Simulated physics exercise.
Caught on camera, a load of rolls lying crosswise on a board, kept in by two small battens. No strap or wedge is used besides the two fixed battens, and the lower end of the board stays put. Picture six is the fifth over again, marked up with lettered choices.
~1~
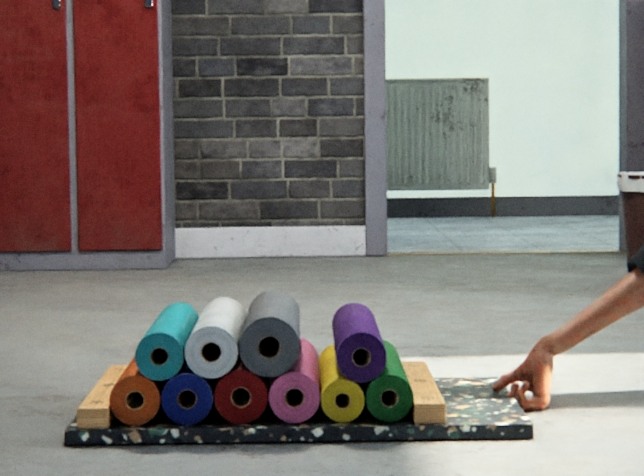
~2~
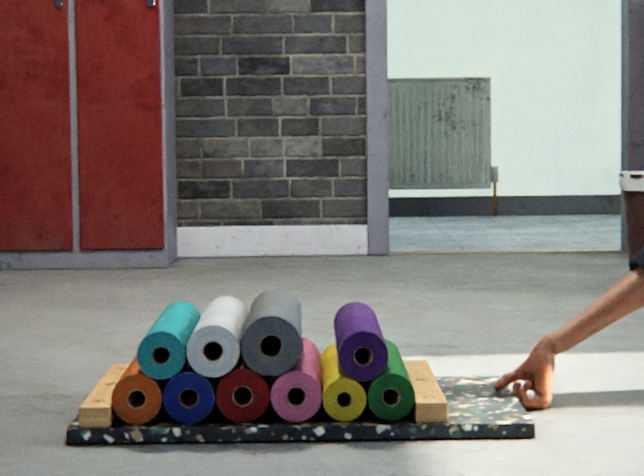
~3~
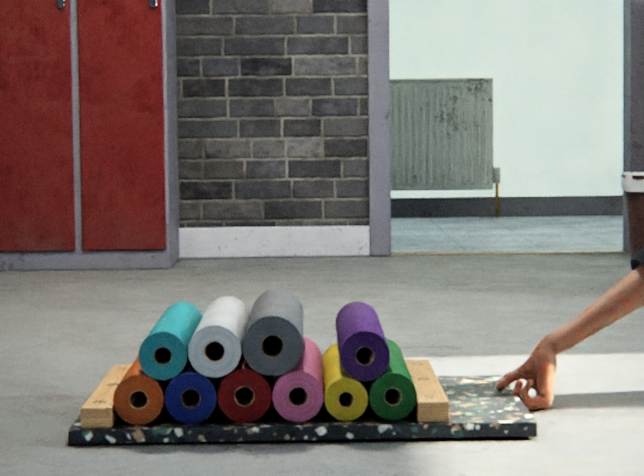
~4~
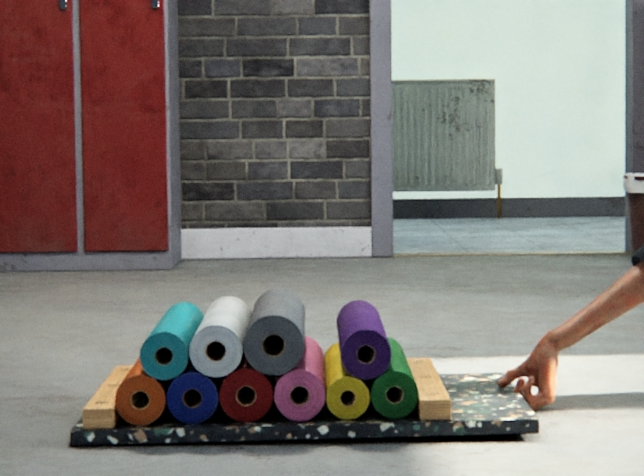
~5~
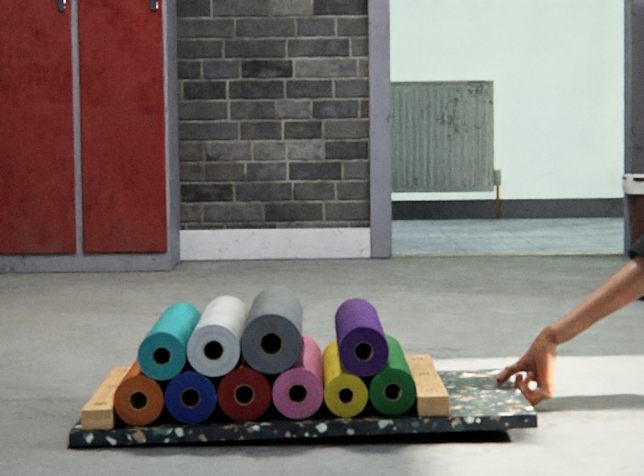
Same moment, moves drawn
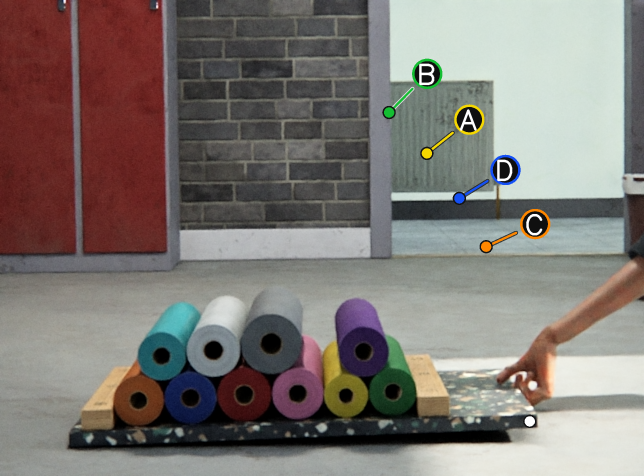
On a grey floor in a room with red lockers and a brick wall, coloured rolls lie stacked between two battens on a speckled board; a hand rests at its right end, then raises that end slightly.
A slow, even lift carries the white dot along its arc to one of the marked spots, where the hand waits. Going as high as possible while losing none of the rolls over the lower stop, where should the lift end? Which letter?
Lift it to C and no more.
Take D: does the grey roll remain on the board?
The grey roll: No.
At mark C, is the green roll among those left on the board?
Yes.
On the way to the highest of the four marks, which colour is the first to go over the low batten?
First is the turquoise one.
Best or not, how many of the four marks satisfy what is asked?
One of them.
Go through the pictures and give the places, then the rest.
Blue roll (187, 399); red roll (241, 397); pink roll (295, 397), in the first picture.
Pink roll (297, 396); yellow roll (345, 400), in the second picture.
Board (303, 397); green roll (393, 396); purple roll (365, 356); grey roll (273, 346), in the third picture.
Board (305, 396); orange roll (140, 400); blue roll (193, 398), in the fourth picture.
Board (304, 395); orange roll (139, 400); blue roll (191, 398), in the fifth picture.
On the marked copy, A at (427, 154); B at (389, 113); C at (486, 247); D at (459, 198); the white dot at (530, 421).
Following C. Soon after the start, board at 15°.
Later, board at 24°.
In the end, board at 24°, none over the low batten.
As for the rest, A four over the low batten (purple, turquoise, grey, white); B four over the low batten (purple, turquoise, grey, white); D three over the low batten (turquoise, grey, white).
